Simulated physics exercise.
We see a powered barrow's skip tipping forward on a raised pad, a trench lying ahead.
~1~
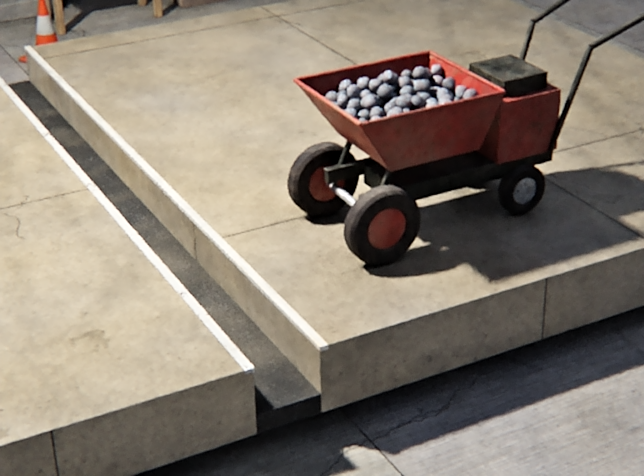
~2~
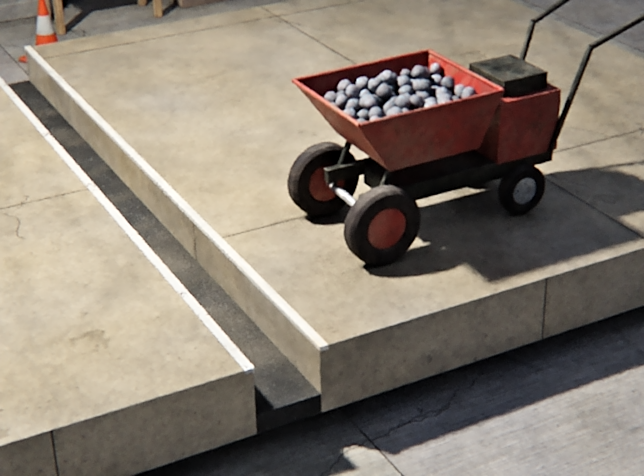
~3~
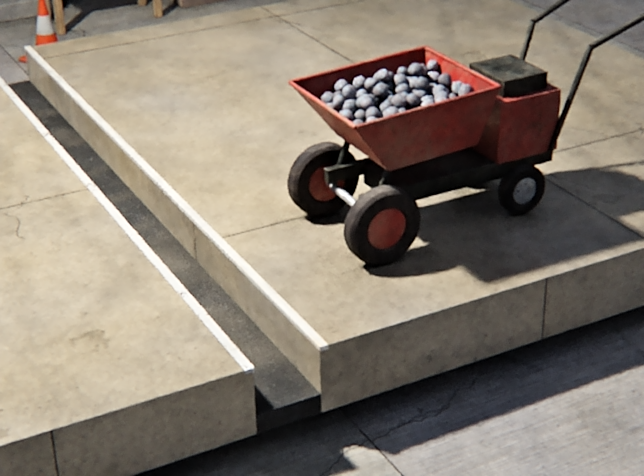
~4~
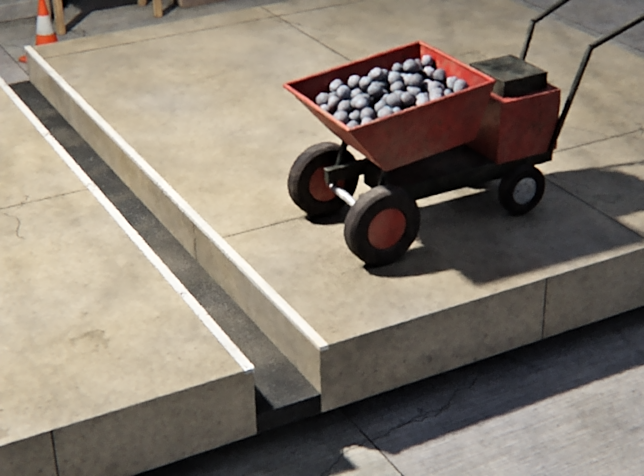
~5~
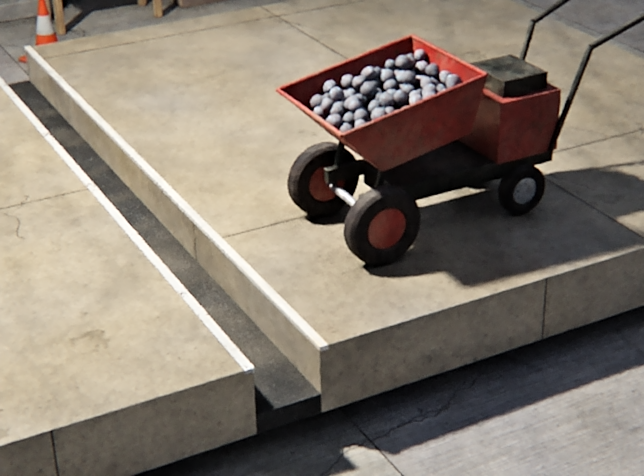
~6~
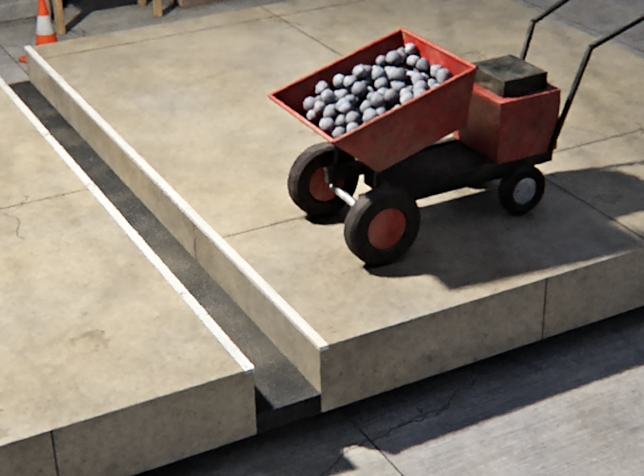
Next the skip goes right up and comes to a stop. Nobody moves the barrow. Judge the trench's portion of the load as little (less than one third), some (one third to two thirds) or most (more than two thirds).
Most.
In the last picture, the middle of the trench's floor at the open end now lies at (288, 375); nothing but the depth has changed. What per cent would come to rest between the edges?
Close to 70 per cent, I reckon.
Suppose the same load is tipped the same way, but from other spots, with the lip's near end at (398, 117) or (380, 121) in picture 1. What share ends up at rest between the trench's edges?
In order: 60 % and 90 %.
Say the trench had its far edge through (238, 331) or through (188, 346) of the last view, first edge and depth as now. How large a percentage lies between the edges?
Roughly 80 percent first and 100 percent second.
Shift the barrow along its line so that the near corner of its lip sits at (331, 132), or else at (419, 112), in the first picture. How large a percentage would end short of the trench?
In turn 0 and 50 in a hundred.
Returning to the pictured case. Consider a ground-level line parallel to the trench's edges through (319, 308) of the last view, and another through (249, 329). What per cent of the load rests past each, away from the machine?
In order: Near 100 %, then 40 %.
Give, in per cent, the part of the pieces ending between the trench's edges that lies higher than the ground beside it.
About 5 in a hundred.
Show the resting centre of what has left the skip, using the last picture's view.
Roughly at (213, 303), give or take.
Soon, skip tipped steeply; all in the skip.
A while on, skip tipped right over; most in the skip; about a quarter in or heaped over the trench; a stray few beyond it; a small part falling.
Towards the end, skip tipped right over; a small part in the skip; a stray few short of the trench; most in or heaped over the trench; a small part beyond it.
Finally, skip tipped right over; a stray few short of the trench; nearly all in or heaped over the trench; a small part beyond it.
